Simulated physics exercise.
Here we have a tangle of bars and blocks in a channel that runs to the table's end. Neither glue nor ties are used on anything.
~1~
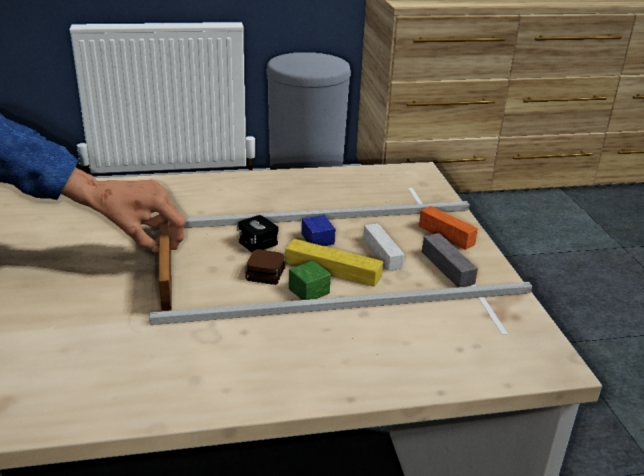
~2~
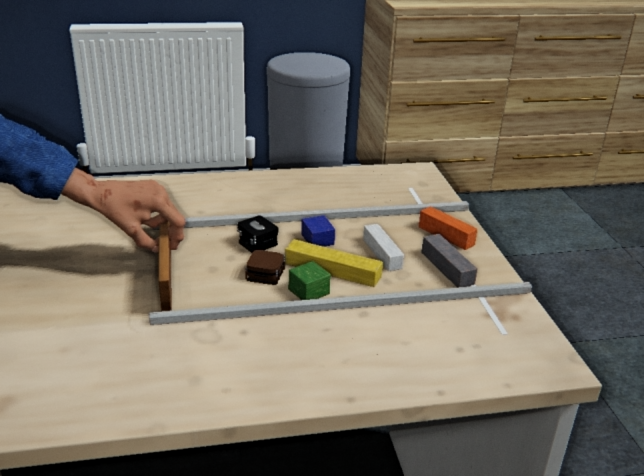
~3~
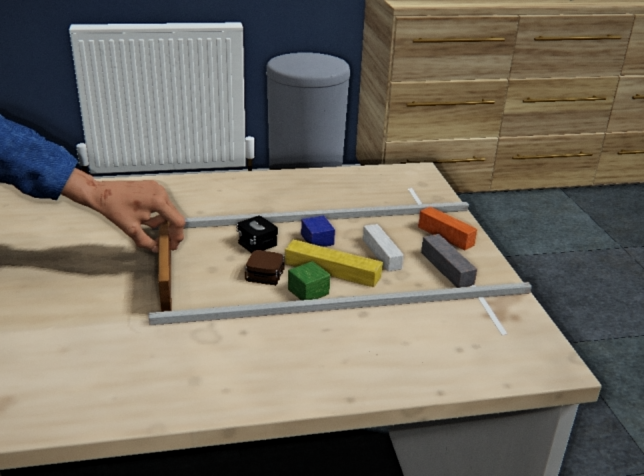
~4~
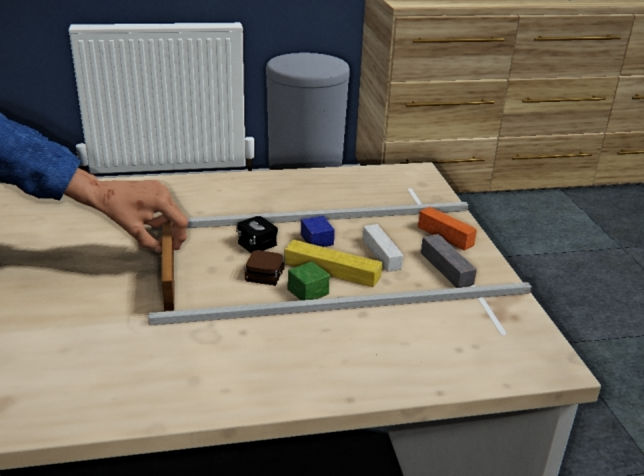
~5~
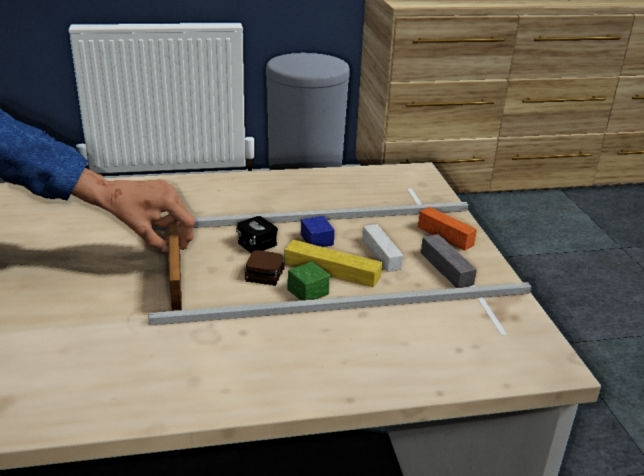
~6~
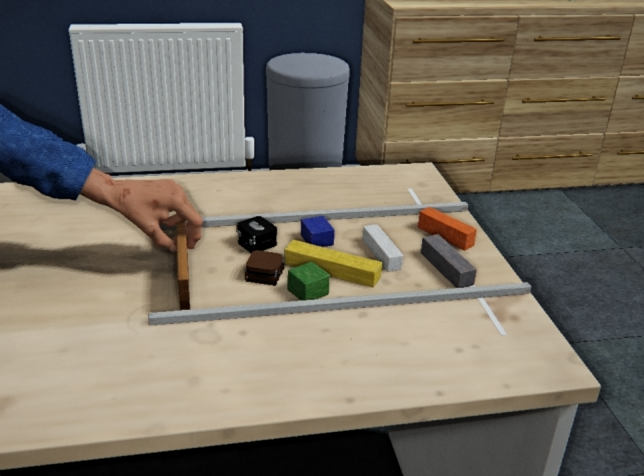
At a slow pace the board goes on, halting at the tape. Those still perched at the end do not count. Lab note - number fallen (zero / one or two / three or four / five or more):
The push clears three or four off the end, I'd bet.
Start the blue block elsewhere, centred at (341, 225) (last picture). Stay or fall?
It stays put.
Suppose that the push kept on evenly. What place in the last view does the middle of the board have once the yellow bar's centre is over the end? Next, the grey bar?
The middle is at (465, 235) when it's the yellow bar, and at (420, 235) when it's the grey bar.
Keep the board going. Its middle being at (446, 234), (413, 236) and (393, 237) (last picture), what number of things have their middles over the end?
First 3, next 0, last 0.
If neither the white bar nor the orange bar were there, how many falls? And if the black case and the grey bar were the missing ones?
That gives 1 for the first pair taken away and 1 for the second.
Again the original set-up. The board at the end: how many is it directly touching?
Tally at the end: 4.
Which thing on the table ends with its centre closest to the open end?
It's the blue block that is foremost.
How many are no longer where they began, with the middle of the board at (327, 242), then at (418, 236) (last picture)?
Counting first: 6, next 8.
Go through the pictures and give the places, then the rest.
Orange bar (448, 227); grey bar (449, 260); white bar (383, 247); board (165, 252); tape (450, 249), in the first frame.
Grey bar (448, 260); black case (258, 235), in the second frame.
White bar (382, 247); yellow bar (333, 263), in the third frame.
Orange bar (447, 228); green block (309, 282), in the fourth frame.
Grey bar (448, 261); brown case (265, 268), in the fifth frame.
Orange bar (447, 228); grey bar (448, 261); white bar (382, 247); board (183, 251); tape (449, 250), in the sixth frame.
Early on, none off yet; orange bar at rest near (447, 228); grey bar at rest near (448, 261); white bar at rest near (382, 247).
A while later, none off yet; orange bar at rest near (447, 228); grey bar at rest near (448, 261); white bar travelled a little near (401, 244).
Further along, none off yet; orange bar travelled a little near (472, 223); grey bar travelled about its own width near (492, 257); white bar travelled about its own width near (458, 235).
Finally, the number that fall off is three or four; lost, white bar, grey bar and orange bar.
